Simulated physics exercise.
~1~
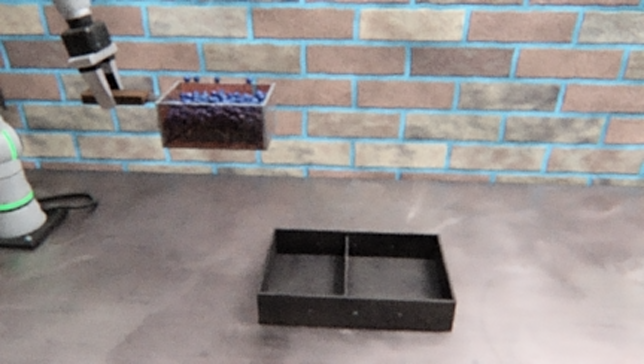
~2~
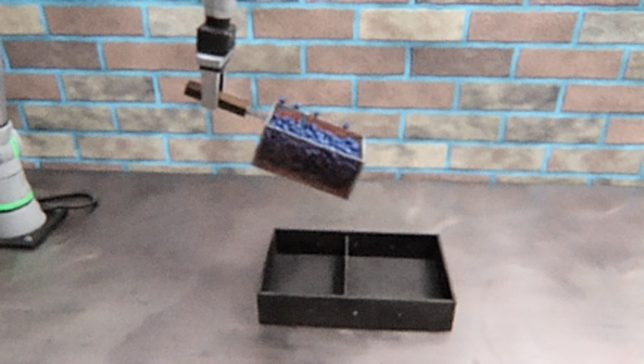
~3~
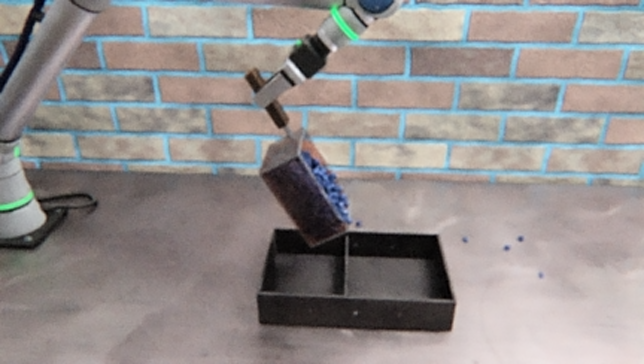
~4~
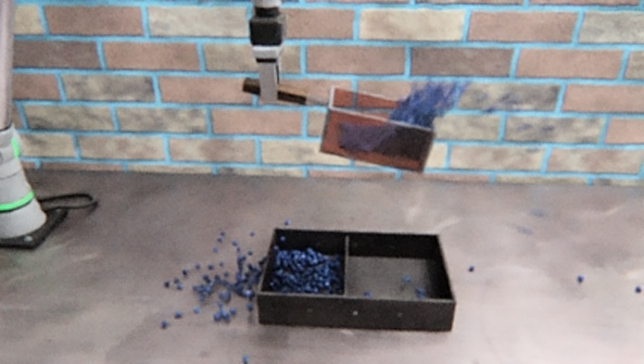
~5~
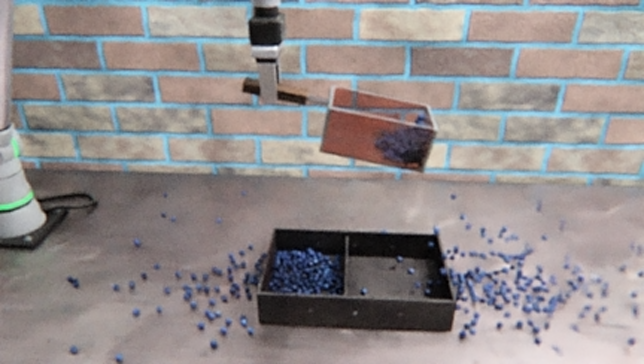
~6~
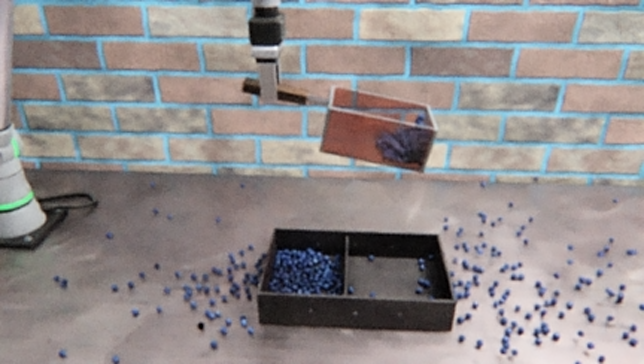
The clip shows a robot arm carrying an open box of blue beads over a black two-part crate, tipping some into the left compartment, then swinging the box up and flinging more across the table, ending still with some beads left in the tilted box.
